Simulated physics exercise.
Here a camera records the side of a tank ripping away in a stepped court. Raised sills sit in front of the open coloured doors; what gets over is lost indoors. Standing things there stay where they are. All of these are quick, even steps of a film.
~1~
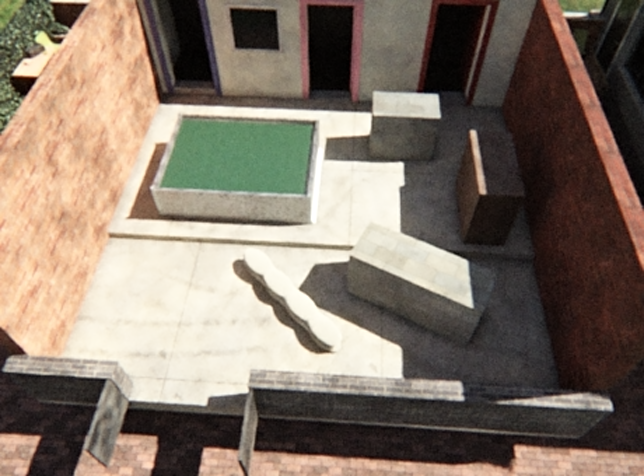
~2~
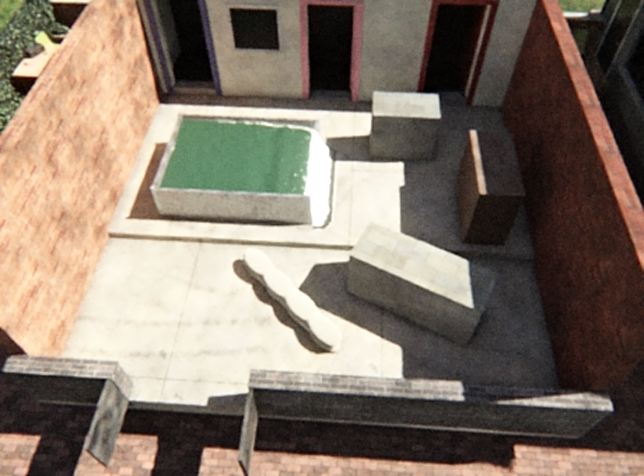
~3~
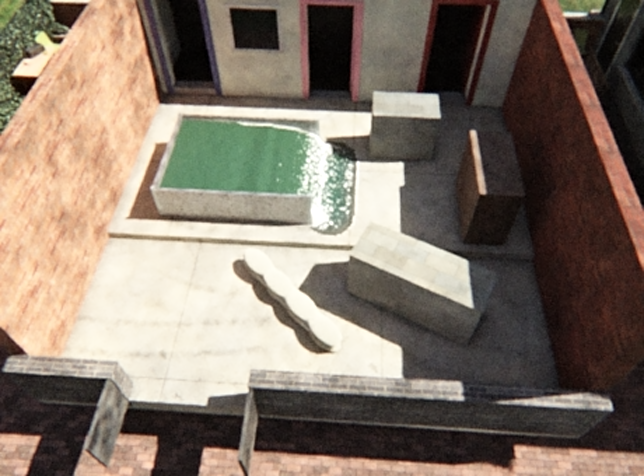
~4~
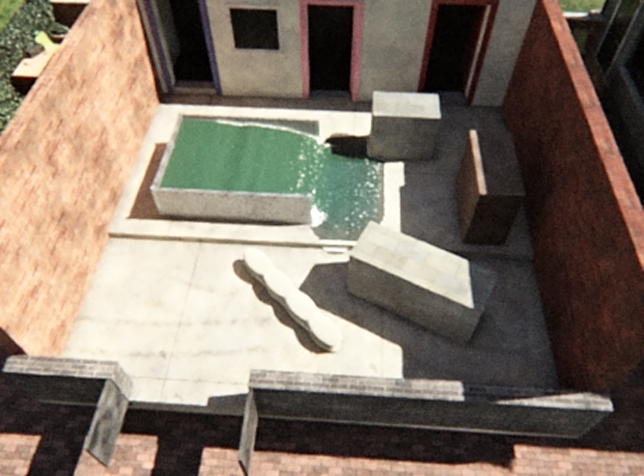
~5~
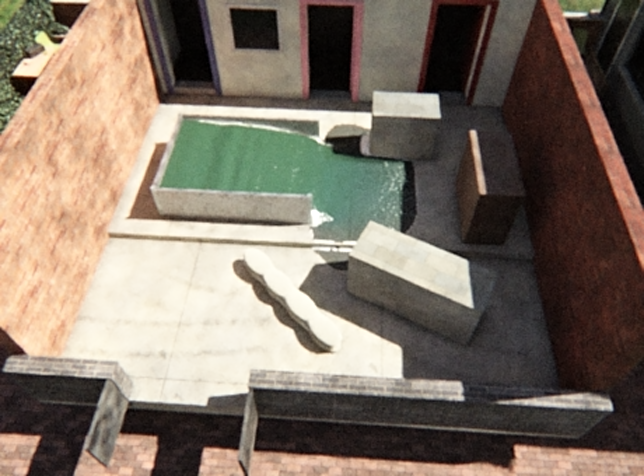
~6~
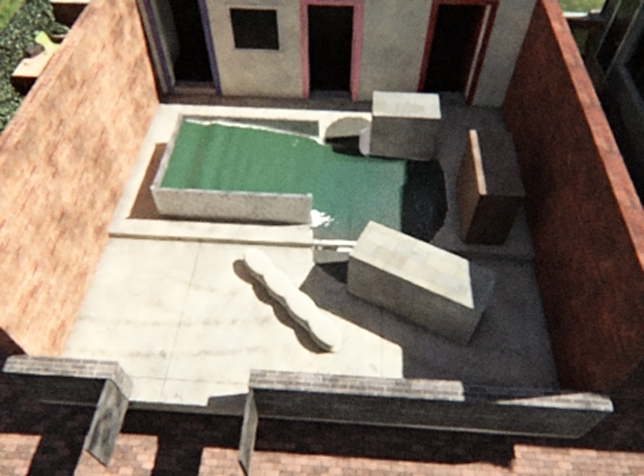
The footage shows a walled court with a tank of green water whose right side gives way, and the water pours out rightward, spreading over the pale paving, around a block and into the shadow near a brown slab.
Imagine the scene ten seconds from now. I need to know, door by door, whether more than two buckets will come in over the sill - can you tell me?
Sure. At the pink door, more than two will. At the blue door, no more than two will. At the red door, no more than two will.
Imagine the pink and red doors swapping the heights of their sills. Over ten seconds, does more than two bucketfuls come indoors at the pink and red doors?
Briefly, the pink stays within bounds and the red overflows.
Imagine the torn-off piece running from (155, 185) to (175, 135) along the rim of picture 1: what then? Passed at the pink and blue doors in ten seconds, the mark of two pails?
My reading: Pink door holds, blue door lets more in.
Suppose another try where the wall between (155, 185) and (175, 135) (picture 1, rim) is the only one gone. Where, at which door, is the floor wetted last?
Answer: The red-painted one.
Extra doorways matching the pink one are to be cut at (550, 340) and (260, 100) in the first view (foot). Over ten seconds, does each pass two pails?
Lab note, doors in listed order: Over the limit, under the limit.
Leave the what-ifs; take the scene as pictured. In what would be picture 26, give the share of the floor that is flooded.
I reckon 50 per cent or so.
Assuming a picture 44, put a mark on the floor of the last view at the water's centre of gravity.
I'd say near (378, 211).
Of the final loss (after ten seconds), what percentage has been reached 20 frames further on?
Result, approximate: 35 per cent.
A moment on, water covers 25 % of the floor; the pink door not reached, the blue door not reached, the red door not reached.
Next, water covers 35 % of the floor; the pink door under two buckets in, the blue door not reached, the red door wet at the sill, nothing in.
Then, water covers 50 % of the floor; the pink door over two buckets in, the blue door not reached, the red door wet at the sill, nothing in.
Later, water covers 75 % of the floor; the pink door over two buckets in, the blue door wet at the sill, nothing in, the red door under two buckets in.
In the end, water covers 95 % of the floor; the pink door over two buckets in, the blue door wet at the sill, nothing in, the red door under two buckets in.
